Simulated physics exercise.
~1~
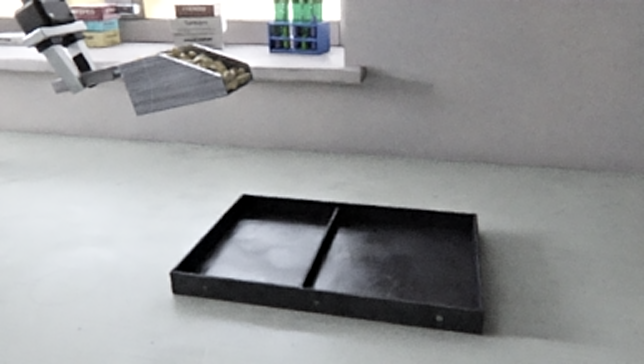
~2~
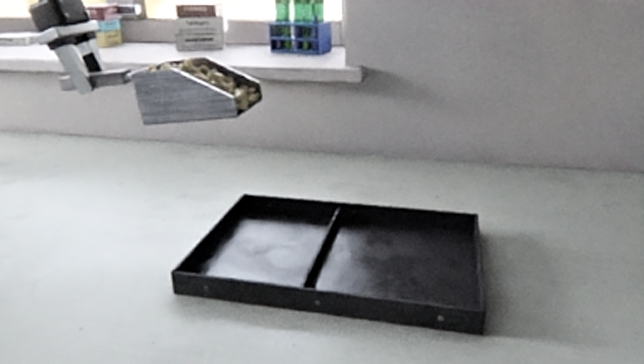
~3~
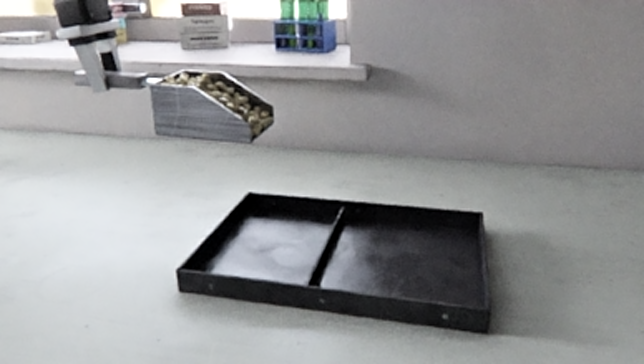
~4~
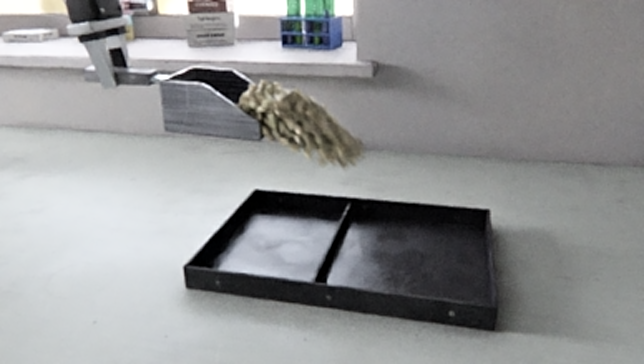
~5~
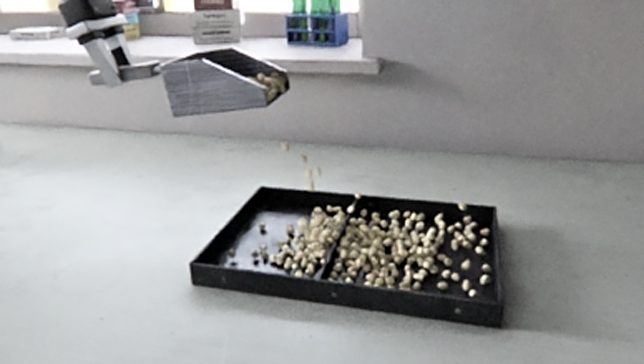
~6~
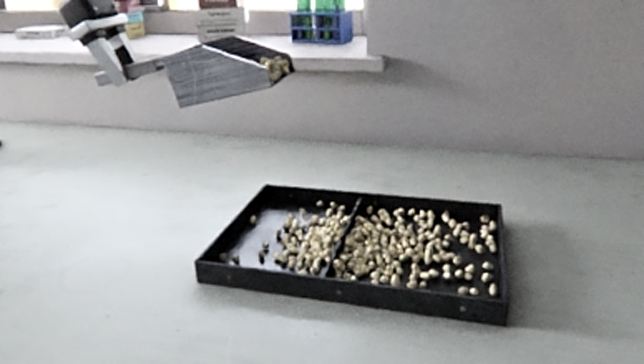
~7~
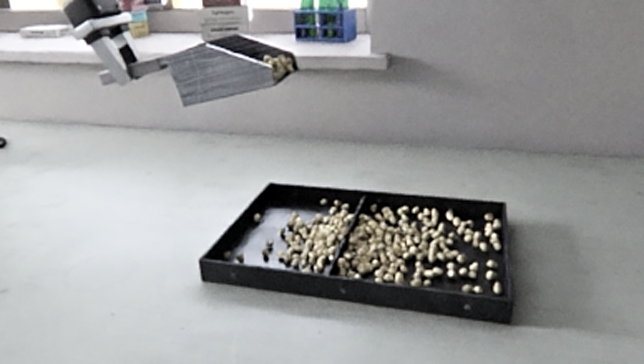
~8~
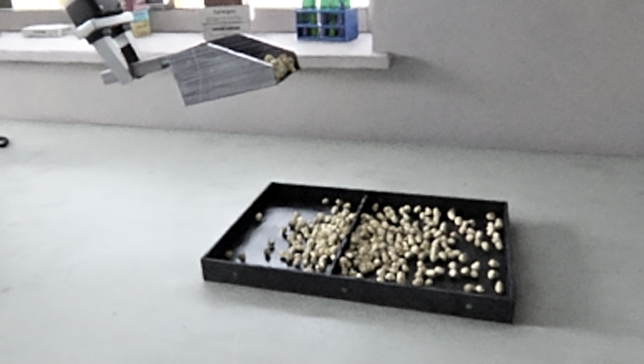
A robotic arm tips a scoop, spilling beans across both tray sections, then holds some back.
